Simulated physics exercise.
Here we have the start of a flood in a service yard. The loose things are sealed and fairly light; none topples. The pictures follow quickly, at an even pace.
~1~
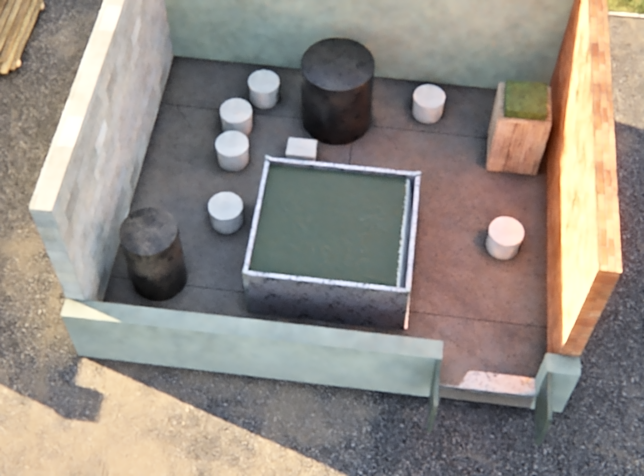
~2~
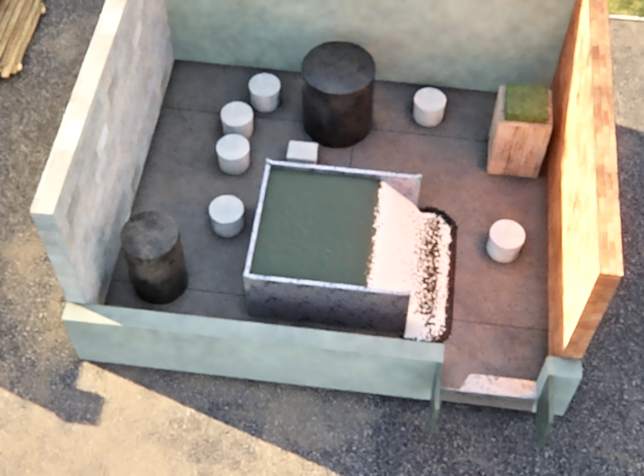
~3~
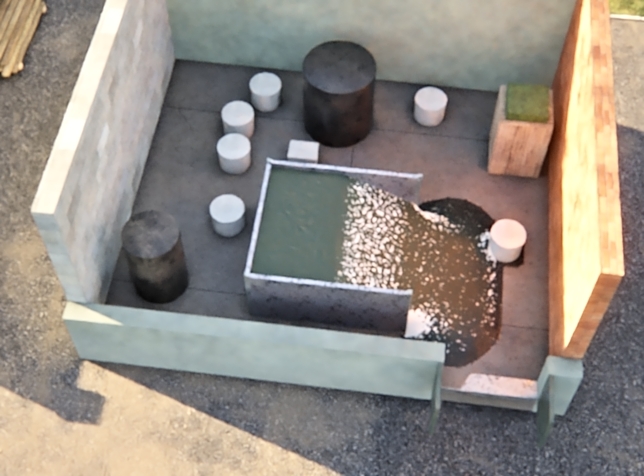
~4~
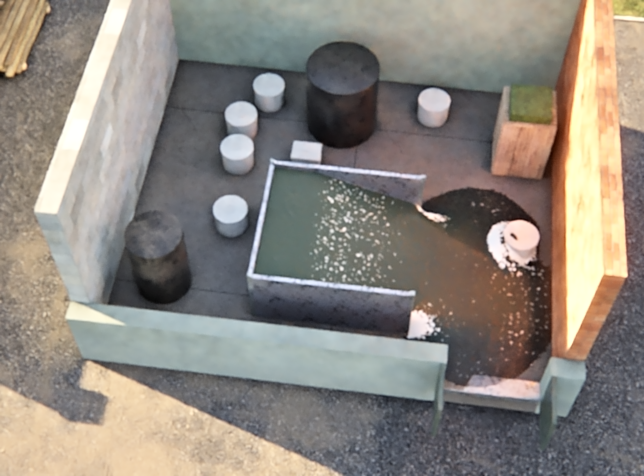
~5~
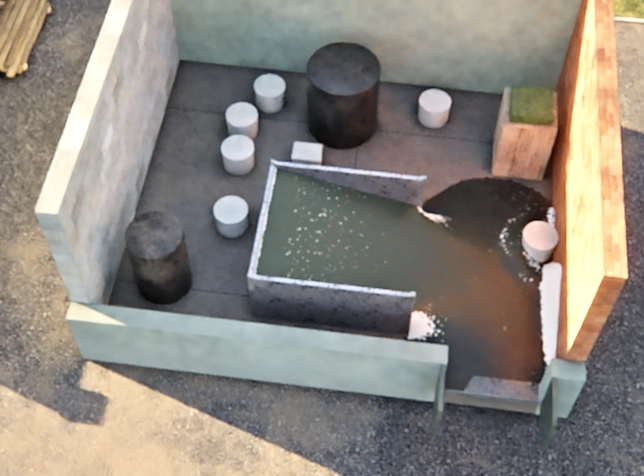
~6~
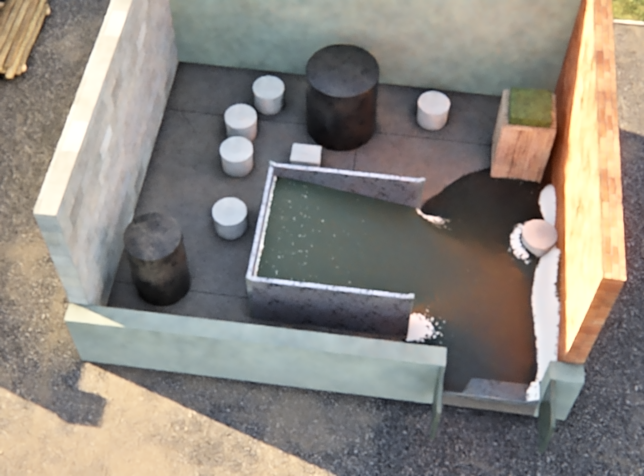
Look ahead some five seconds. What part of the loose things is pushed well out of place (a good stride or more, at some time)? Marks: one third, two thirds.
Share: One to two thirds.
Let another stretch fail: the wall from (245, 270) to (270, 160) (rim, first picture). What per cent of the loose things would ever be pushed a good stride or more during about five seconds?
Roughly 90 per cent.
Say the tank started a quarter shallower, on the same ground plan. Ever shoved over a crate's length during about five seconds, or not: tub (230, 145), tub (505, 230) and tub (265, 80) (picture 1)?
In that order: No, pushed that far, never so far.
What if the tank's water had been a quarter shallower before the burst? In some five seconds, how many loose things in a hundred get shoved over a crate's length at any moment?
I make it 10 per cent.
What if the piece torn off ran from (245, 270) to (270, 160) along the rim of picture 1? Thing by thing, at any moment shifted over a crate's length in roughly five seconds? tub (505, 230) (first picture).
My call: Not that far.
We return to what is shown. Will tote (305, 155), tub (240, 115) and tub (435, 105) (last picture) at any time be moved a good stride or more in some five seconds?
As listed: Swept aside, short of that, yes.
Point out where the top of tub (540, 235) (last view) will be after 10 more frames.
Near (439, 163).
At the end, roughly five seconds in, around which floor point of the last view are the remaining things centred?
Close to (262, 148).
A moment on, 0 of 7 are well off their spots; 1 afloat.
Next, 1 of 7 are well off their spots; 0 afloat.
Later, 3 of 7 are well off their spots; 1 afloat.
In the end, 3 of 7 are well off their spots, and 3 have been at some point; 1 afloat.
